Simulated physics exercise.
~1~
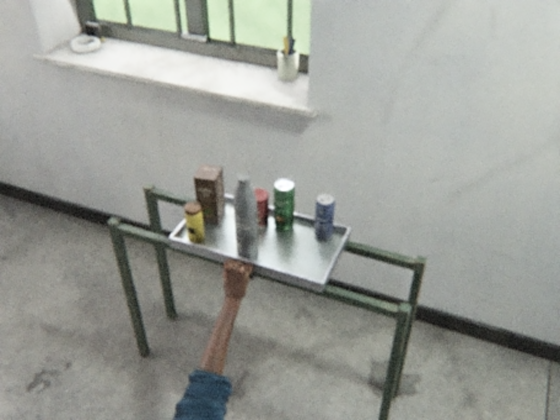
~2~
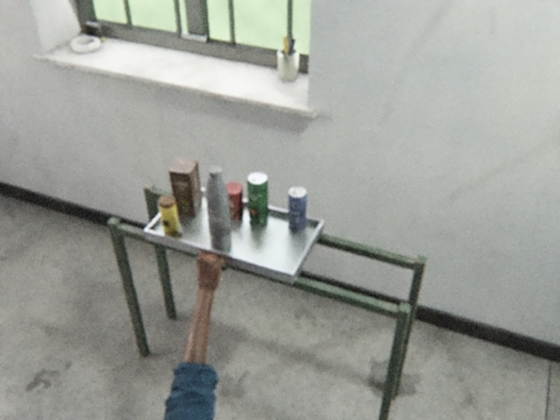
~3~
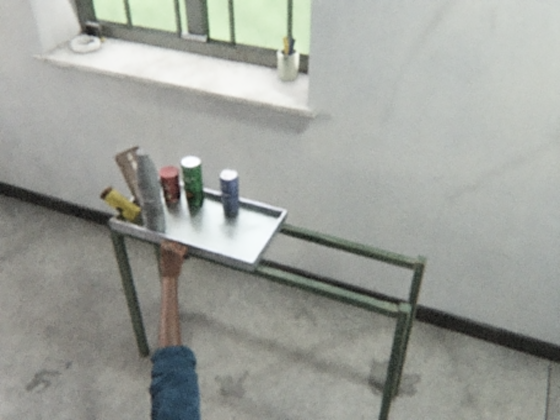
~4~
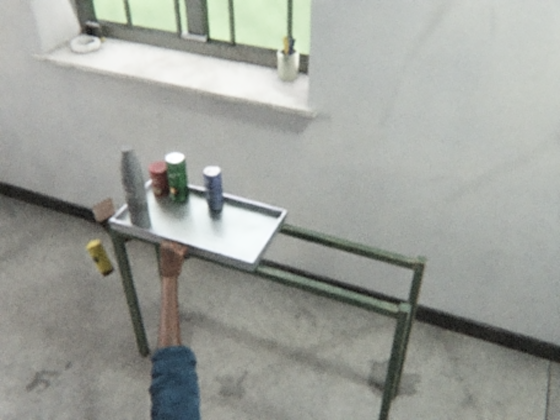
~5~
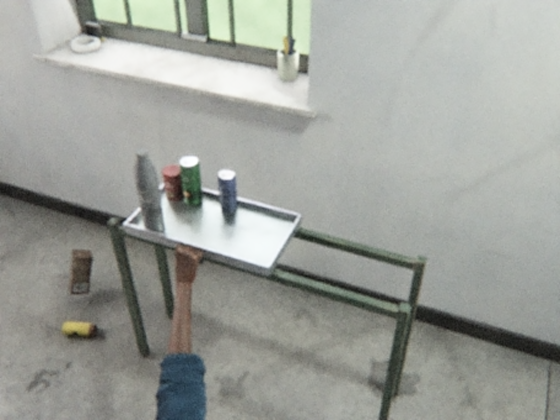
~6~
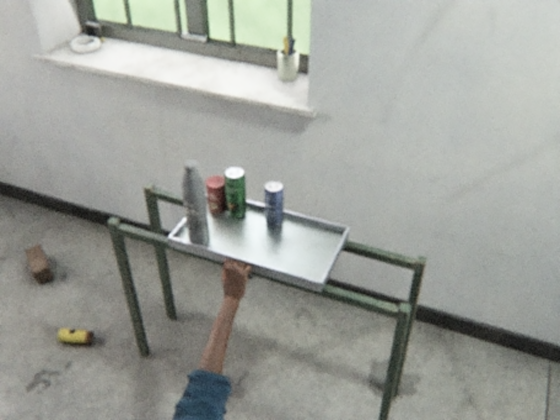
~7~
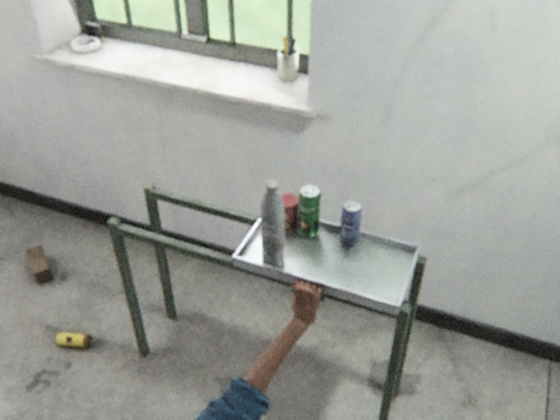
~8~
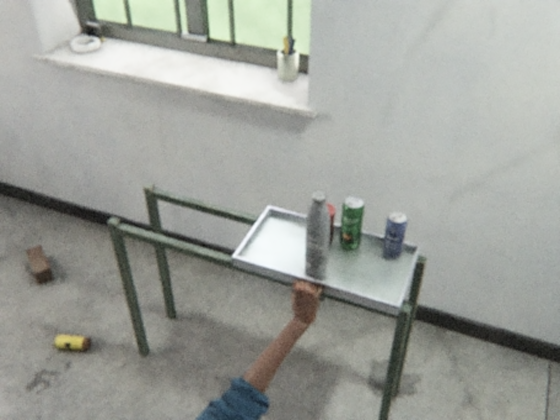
A hand grips the front edge of a metal tray riding on green rails, seen from above in a grey room with a barred window and a pale sill. On the tray, from left to right, stand a brown carton, a yellow shaker, a grey bottle, a red tin, a green can and a blue can. The arm moves the tray left, and the carton and shaker tip over its left end and drop to the floor. It then moves the tray to the right end, where the other four shift rightward across it. They finish upright, while the fallen pair lies at lower left.
